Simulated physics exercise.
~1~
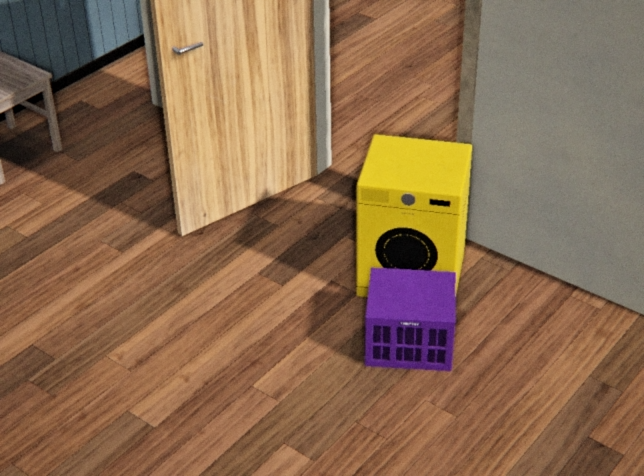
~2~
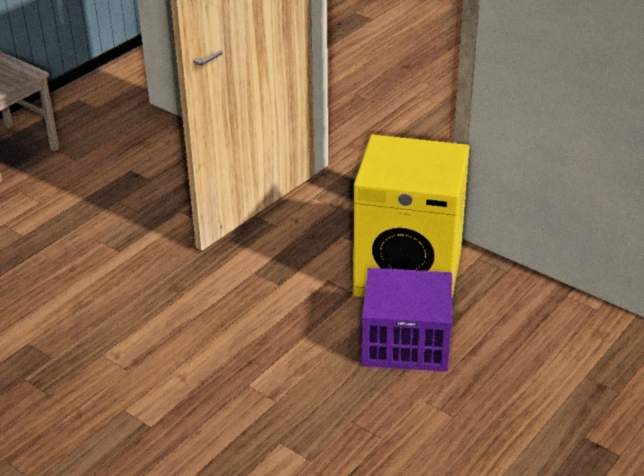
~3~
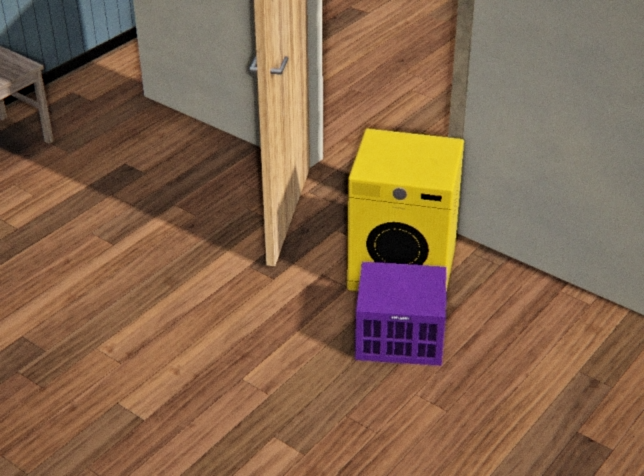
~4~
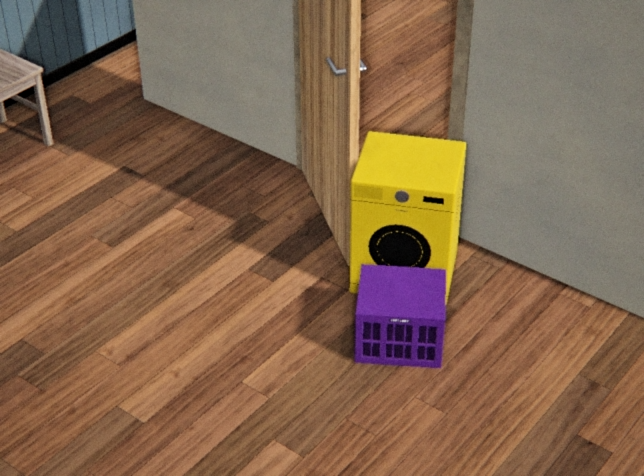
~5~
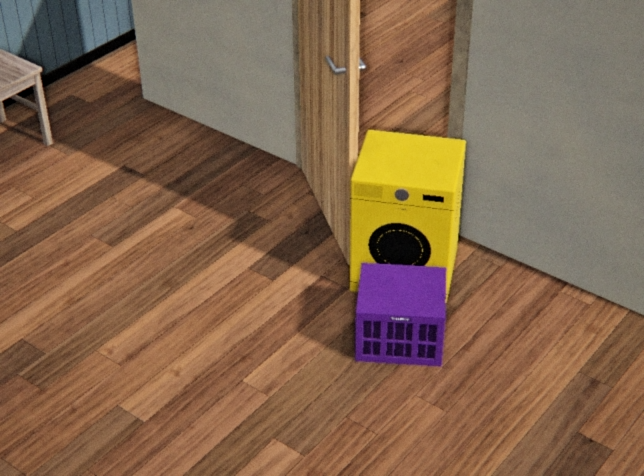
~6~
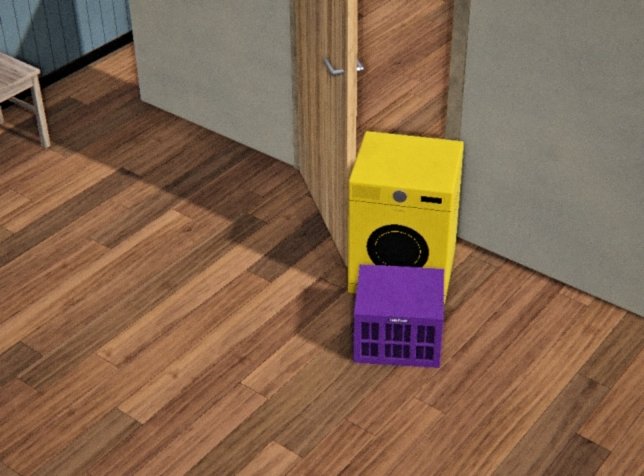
The clip opens on a wood-floored room where a wooden door stands wide open, with a yellow front-loading washing machine near the doorway and a purple crate in front of it. A pale wooden chair is partly visible at the left edge, and the view sways slightly. With nobody in sight, the door begins to swing toward the right, slowly at first, then turns nearly edge-on. It carries on until its free edge reaches the left side of the washing machine, where it stops. The door rests there, still partly open, while the machine and crate stay put.
